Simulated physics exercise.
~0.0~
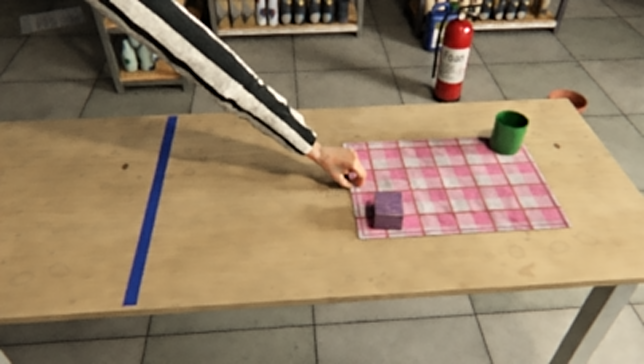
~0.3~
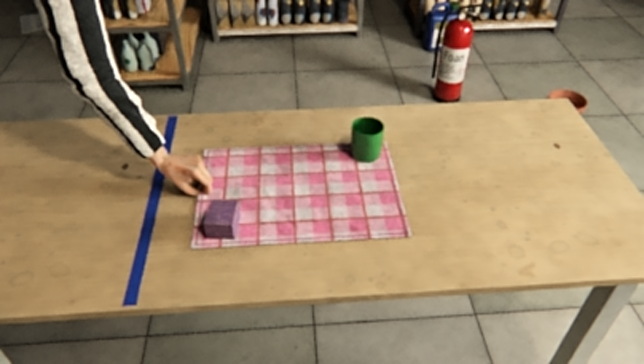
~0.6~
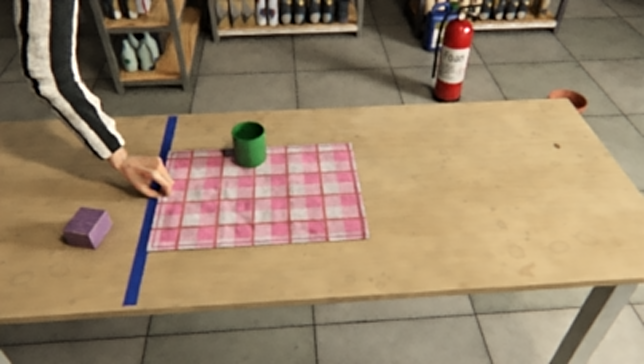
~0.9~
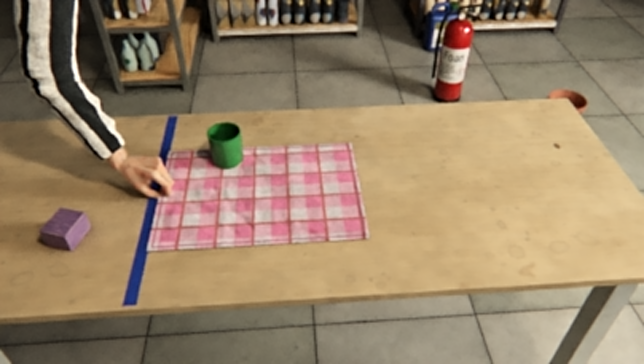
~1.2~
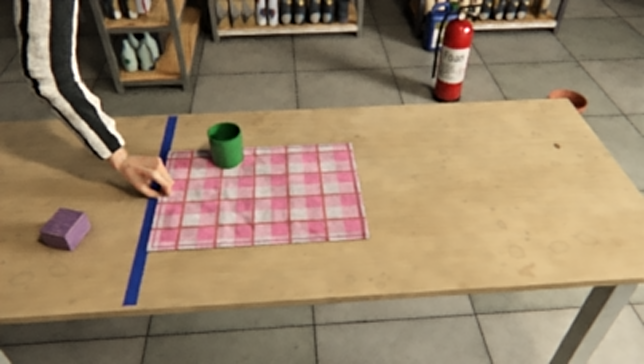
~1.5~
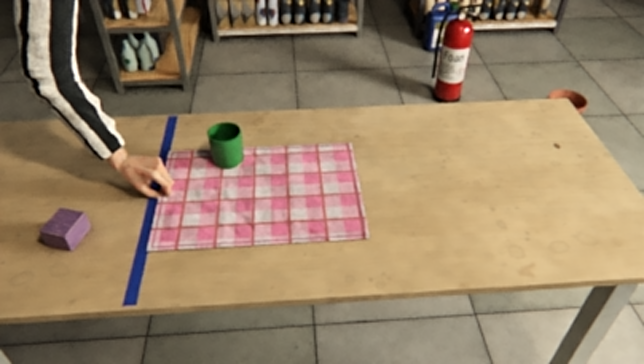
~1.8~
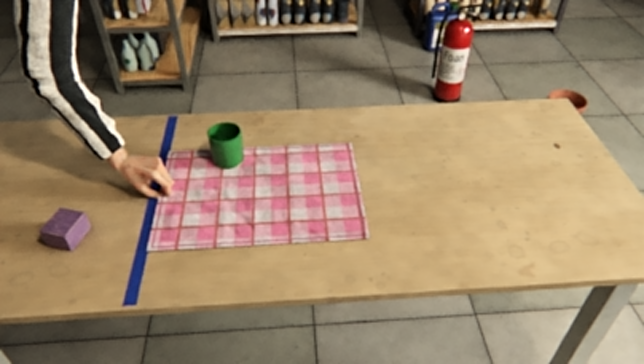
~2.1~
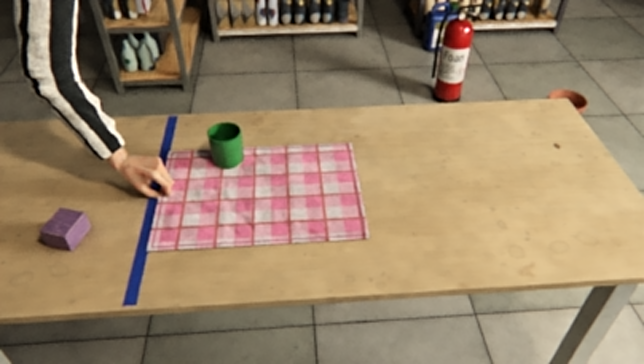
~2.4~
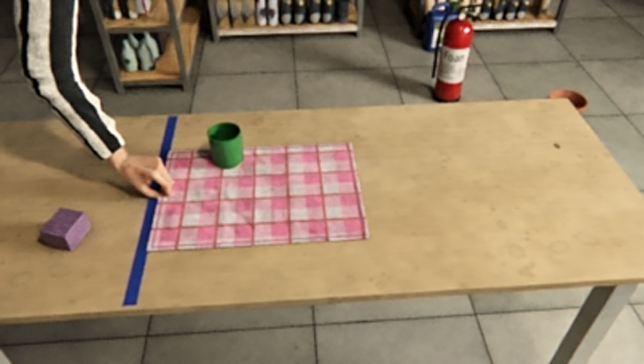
On a table, a hand pulls a checked cloth left, stops, and only the block slides off.
